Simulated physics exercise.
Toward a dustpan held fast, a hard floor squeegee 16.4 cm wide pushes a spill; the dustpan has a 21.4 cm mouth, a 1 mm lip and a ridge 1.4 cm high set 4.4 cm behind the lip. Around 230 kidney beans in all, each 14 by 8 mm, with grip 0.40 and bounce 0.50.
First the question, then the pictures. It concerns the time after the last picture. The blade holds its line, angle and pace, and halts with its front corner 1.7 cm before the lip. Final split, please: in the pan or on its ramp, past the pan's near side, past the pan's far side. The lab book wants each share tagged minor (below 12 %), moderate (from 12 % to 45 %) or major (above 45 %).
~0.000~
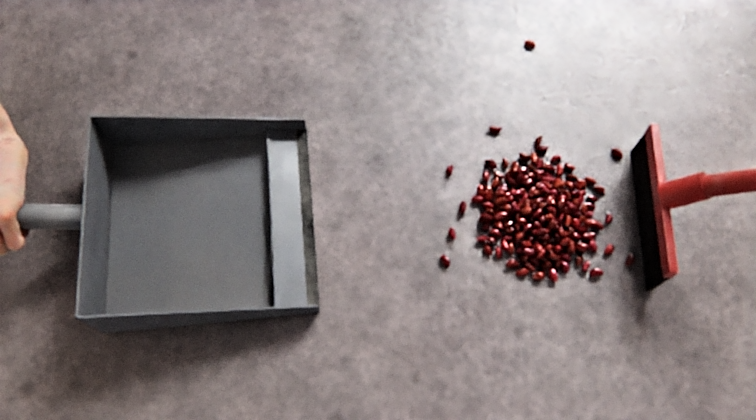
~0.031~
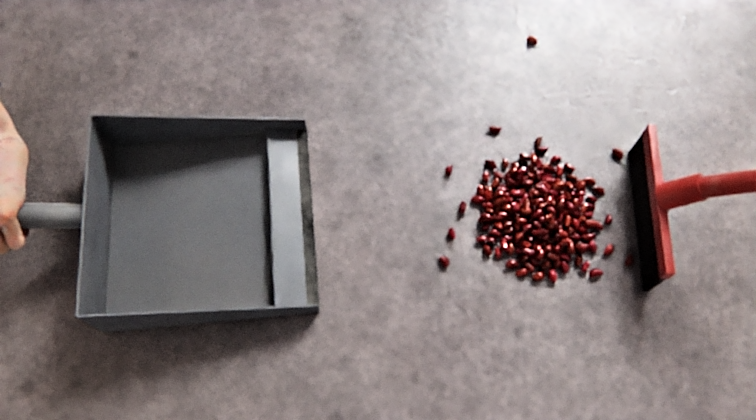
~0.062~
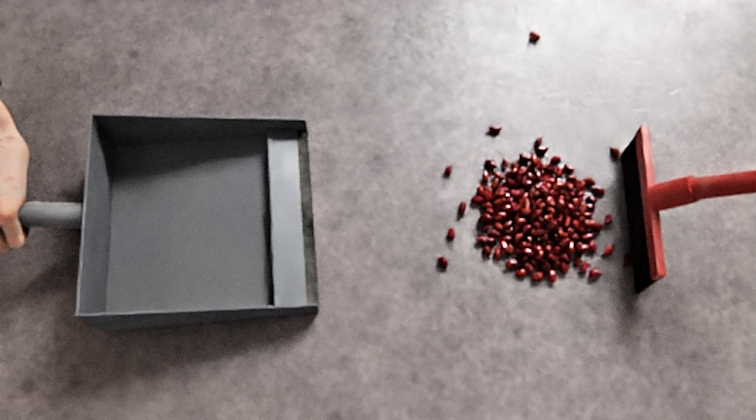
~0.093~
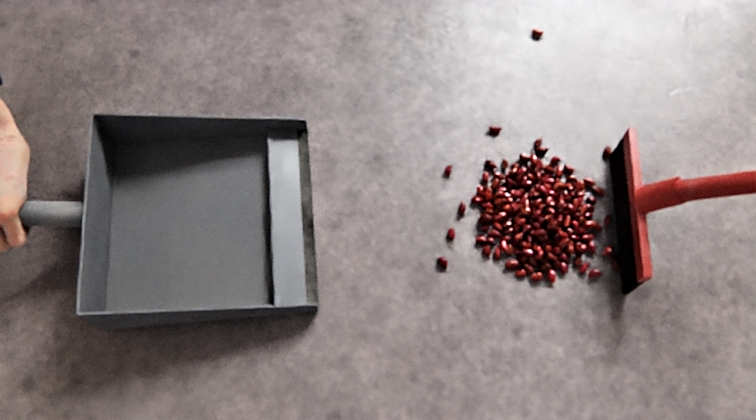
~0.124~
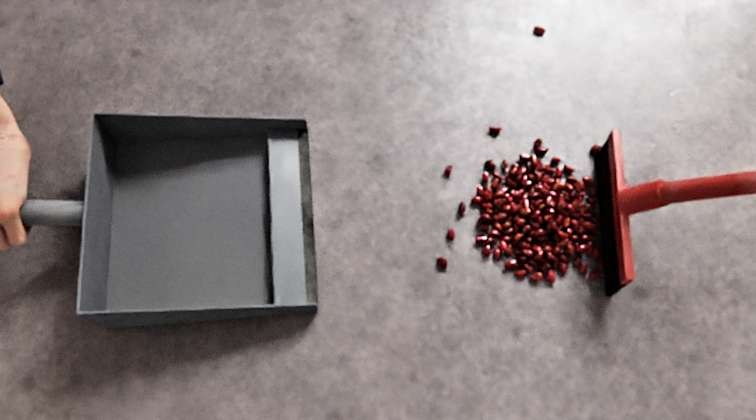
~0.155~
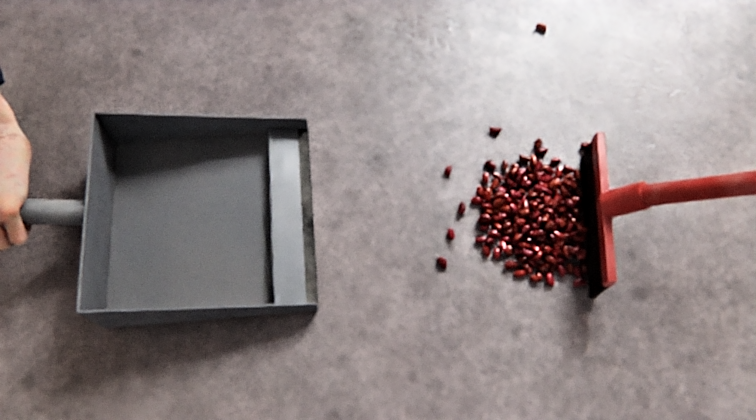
In the pan or on its ramp: A sizeable minority; past the pan's near side: A small minority; past the pan's far side: A small minority.
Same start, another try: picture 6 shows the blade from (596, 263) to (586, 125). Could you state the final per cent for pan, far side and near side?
Pan 35; far 15; near 10.
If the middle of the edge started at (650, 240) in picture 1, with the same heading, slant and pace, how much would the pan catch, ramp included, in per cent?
25 per cent, roughly.
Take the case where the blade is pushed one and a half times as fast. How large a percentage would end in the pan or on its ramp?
Then around 40 per cent.
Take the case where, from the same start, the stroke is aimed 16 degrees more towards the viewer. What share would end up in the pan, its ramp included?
Under that change, roughly 5 in a hundred.
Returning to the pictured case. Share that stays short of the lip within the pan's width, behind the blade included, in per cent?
Share there: About 60 %.
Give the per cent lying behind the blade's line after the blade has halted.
Roughly 25 per cent of it.
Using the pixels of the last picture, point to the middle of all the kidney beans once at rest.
Close to pixel (320, 218).
After 0.40 s, middle of the blade 17 cm from the lip; 0 % over the lip, far side 0 %, near side 5 %.
After 0.56 s, middle of the blade 8 cm from the lip; 0 % over the lip, far side 5 %, near side 5 %.
After 0.85 s, middle of the blade 3 cm from the lip; 30 % over the lip, far side 5 %, near side 5 %.
By 2.4 s all is still; pan 25 %, near side 10 %, far side 5 %, in front of the lip or behind the blade 60 %.
